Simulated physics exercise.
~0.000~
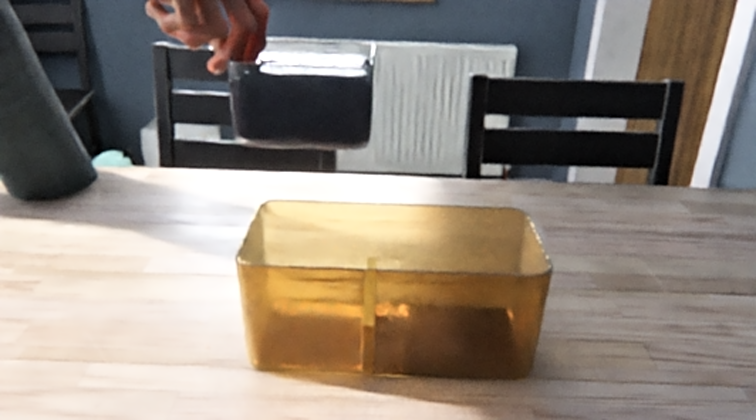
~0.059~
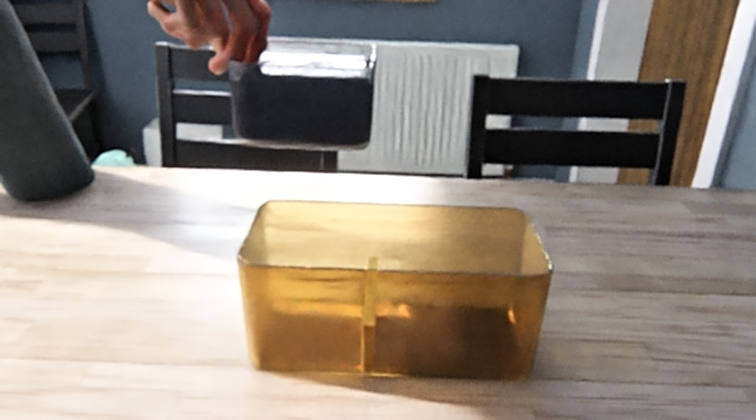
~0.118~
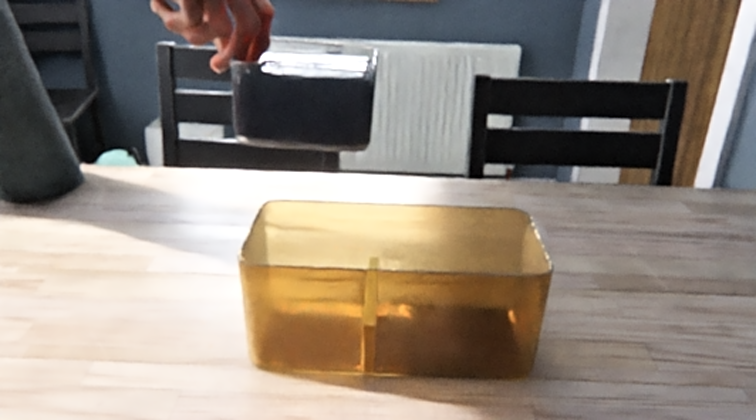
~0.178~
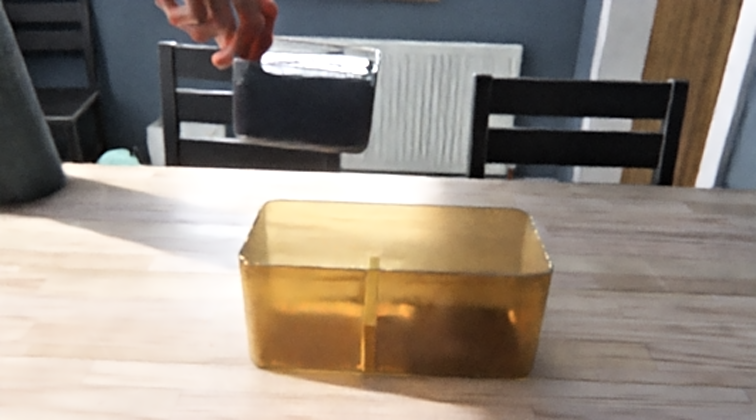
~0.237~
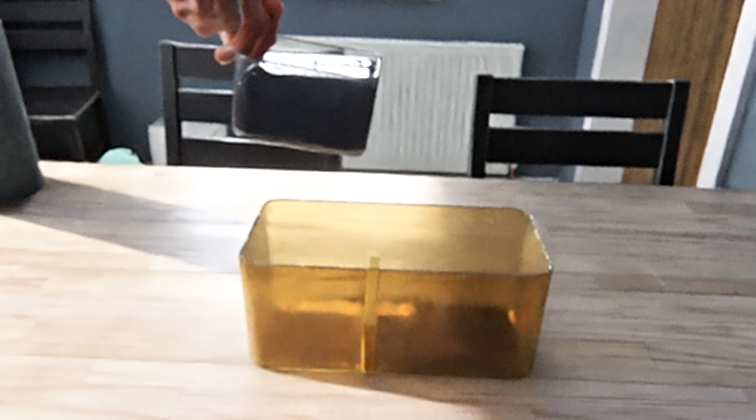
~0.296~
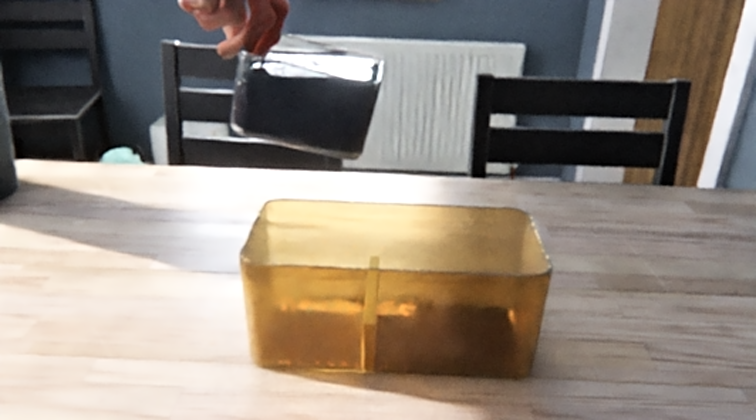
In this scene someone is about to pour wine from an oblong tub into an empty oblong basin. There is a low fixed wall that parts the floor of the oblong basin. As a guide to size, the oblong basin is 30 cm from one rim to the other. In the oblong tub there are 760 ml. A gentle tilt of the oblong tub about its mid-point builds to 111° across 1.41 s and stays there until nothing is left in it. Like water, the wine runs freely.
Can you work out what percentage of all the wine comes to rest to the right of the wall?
I would put it at 96 per cent.
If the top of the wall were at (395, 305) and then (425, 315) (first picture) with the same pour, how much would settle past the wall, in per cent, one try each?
Respectively close to 80 and 50 %.
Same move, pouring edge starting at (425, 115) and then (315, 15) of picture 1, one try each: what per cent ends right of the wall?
Roughly 100 per cent the first time and 75 per cent the second.
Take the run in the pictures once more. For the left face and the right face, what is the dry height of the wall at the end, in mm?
Noted: Left near 58 mm, right near 28 mm.
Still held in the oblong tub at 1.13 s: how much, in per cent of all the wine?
Near 10 in a hundred.
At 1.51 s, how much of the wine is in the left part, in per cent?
Roughly 3 in a hundred.
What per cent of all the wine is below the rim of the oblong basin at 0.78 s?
Around 18 percent.
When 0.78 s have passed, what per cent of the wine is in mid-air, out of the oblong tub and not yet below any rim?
Around 30 percent.
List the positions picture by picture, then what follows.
The first picture shows tilt 0°; pouring edge (373, 57); surface from (243, 63) to (372, 67); the oblong basin's rim runs from (249, 230) to (539, 241); the wall's top is at (370, 289).
The second picture shows tilt 0°; pouring edge (374, 59); surface from (244, 63) to (372, 68).
The third picture shows tilt 2°; pouring edge (376, 61); surface from (246, 63) to (374, 69).
The fourth picture shows tilt 4°; pouring edge (377, 64); surface from (247, 64) to (375, 71).
The fifth picture shows tilt 8°; pouring edge (379, 68); surface from (249, 64) to (376, 70).
The sixth picture shows tilt 12°; pouring edge (381, 73); surface from (251, 65) to (379, 72).
After 0.78 s the tilt is 65° and 53 per cent is still to pour, 0 is left of the wall and 17 right of it.
After 1.13 s the tilt is 101° and 10 per cent is still to pour, 2 is left of the wall and 81 right of it.
After 1.51 s the tilt is 111° and 0 per cent is still to pour, 3 is left of the wall and 96 right of it.
After 1.91 s the tilt is 111° and 0 per cent is still to pour, 3 is left of the wall and 96 right of it.
In the end 3 per cent lies left of the wall, 96 right of it and 1 outside.
